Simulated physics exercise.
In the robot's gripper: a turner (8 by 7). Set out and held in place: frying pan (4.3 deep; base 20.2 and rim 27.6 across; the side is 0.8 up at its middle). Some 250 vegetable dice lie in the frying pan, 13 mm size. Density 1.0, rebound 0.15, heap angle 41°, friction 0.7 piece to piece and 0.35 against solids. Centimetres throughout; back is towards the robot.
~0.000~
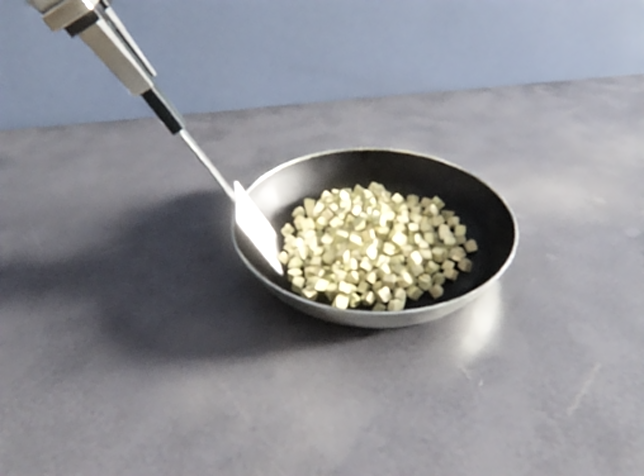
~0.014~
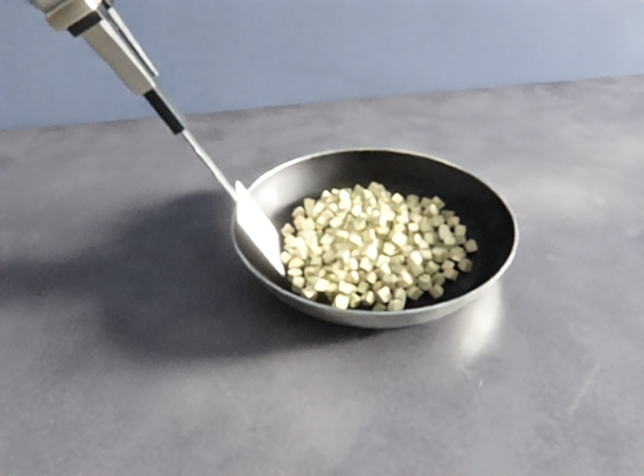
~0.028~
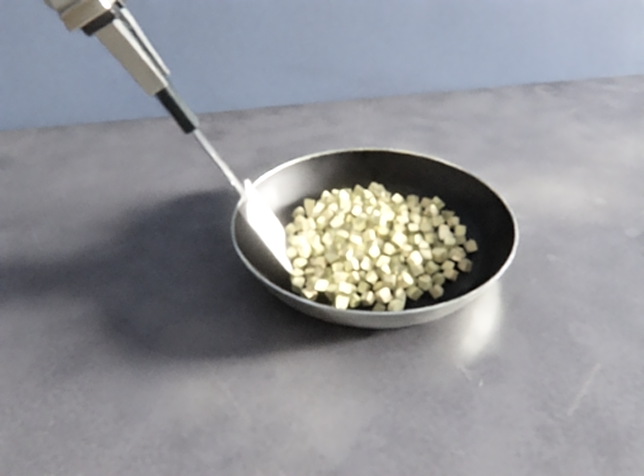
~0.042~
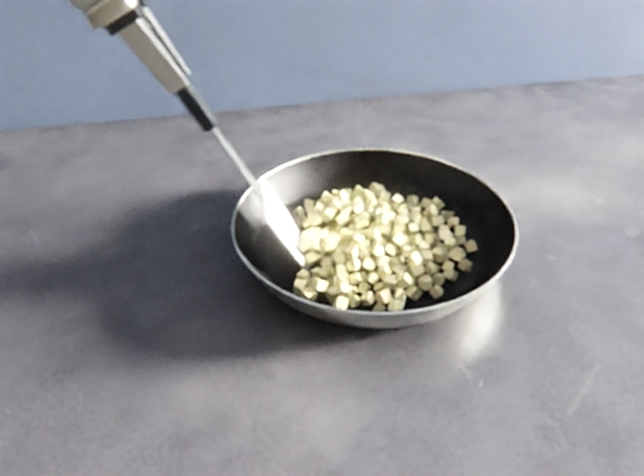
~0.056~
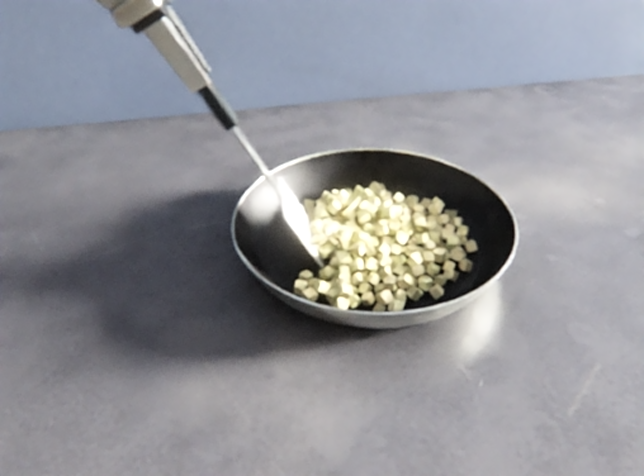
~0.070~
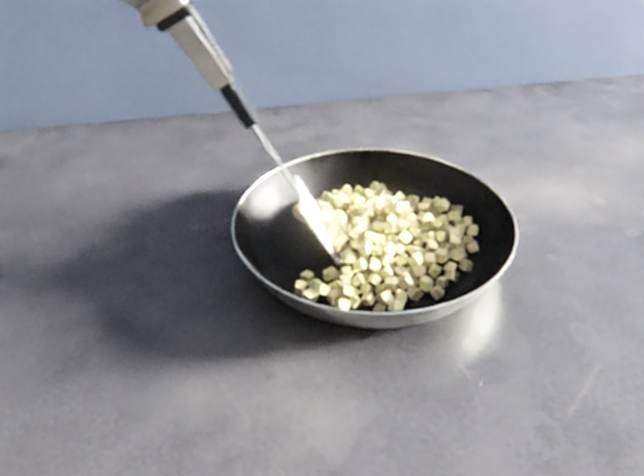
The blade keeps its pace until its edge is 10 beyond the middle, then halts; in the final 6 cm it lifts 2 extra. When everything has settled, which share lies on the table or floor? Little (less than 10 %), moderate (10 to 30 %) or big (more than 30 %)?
Share on the table or floor: Moderate (10 to 30 %).
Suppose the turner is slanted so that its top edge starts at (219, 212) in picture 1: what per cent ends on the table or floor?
Some 20 per cent.
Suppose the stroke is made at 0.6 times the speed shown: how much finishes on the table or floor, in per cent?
About 15 per cent.
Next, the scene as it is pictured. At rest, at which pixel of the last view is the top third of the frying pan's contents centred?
Near (460, 223).
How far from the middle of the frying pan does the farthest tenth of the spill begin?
Some 40 cm.
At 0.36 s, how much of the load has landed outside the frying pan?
Some 10 per cent.
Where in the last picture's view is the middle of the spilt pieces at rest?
At about (614, 232).
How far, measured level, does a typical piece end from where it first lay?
Roughly 5 cm.
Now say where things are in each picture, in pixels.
The turner top edge at (236, 200), sloping 64°; upper third of the load around (369, 234), from x 285 to 470, top at y 190; 246 in the frying pan, in the first picture.
The turner top edge at (237, 200), sloping 64°; upper third of the load around (368, 235), from x 285 to 470, top at y 190, in the second picture.
The turner top edge at (247, 199), sloping 64°; upper third of the load around (367, 235), from x 290 to 470, top at y 190, in the third picture.
The turner top edge at (264, 198), sloping 64°; upper third of the load around (366, 233), from x 295 to 470, top at y 190, in the fourth picture.
The turner top edge at (282, 196), sloping 64°; upper third of the load around (372, 229), from x 300 to 470, top at y 190, in the fifth picture.
The turner top edge at (300, 194), sloping 64°; upper third of the load around (376, 225), from x 300 to 470, top at y 190; 246 in the frying pan, in the sixth picture.
After 0.11 s, sloping 64°, highest piece 8 above the table; 246 in the frying pan.
After 0.14 s, sloping 64°, highest piece 9 above the table; 246 in the frying pan.
After 0.36 s, sloping 64°, highest piece 18 above the table; 195 in the frying pan, 25 on the table or floor, 26 on the blade or in flight.
After 1.41 s, sloping 64°, highest piece 5 above the table; 195 in the frying pan, 51 on the table or floor.
In the end, 195 in the frying pan, 51 on the table or floor. That is 21 % on the table or floor.
